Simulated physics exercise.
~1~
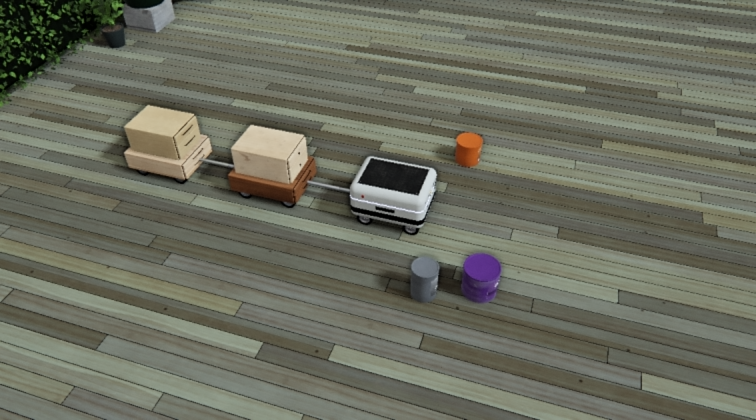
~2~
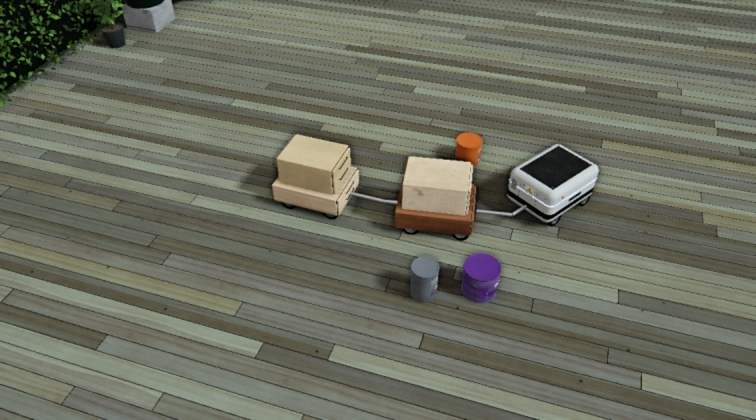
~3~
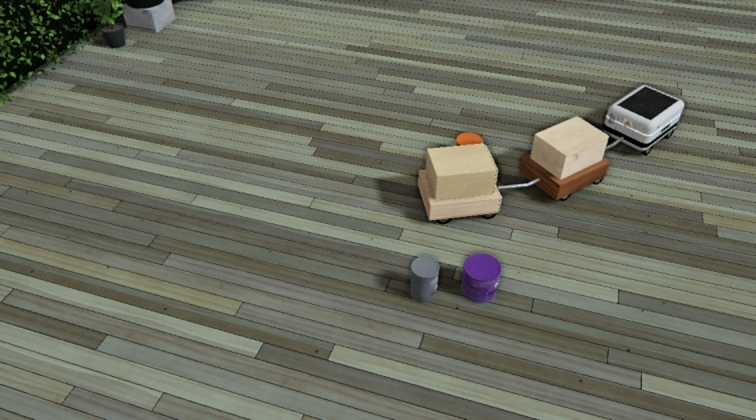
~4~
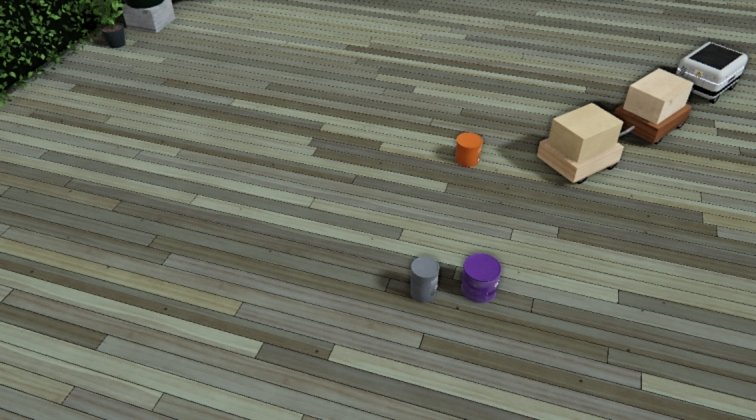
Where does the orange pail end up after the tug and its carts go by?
The orange pail ends up in the same place on the floor where it stands at the start.
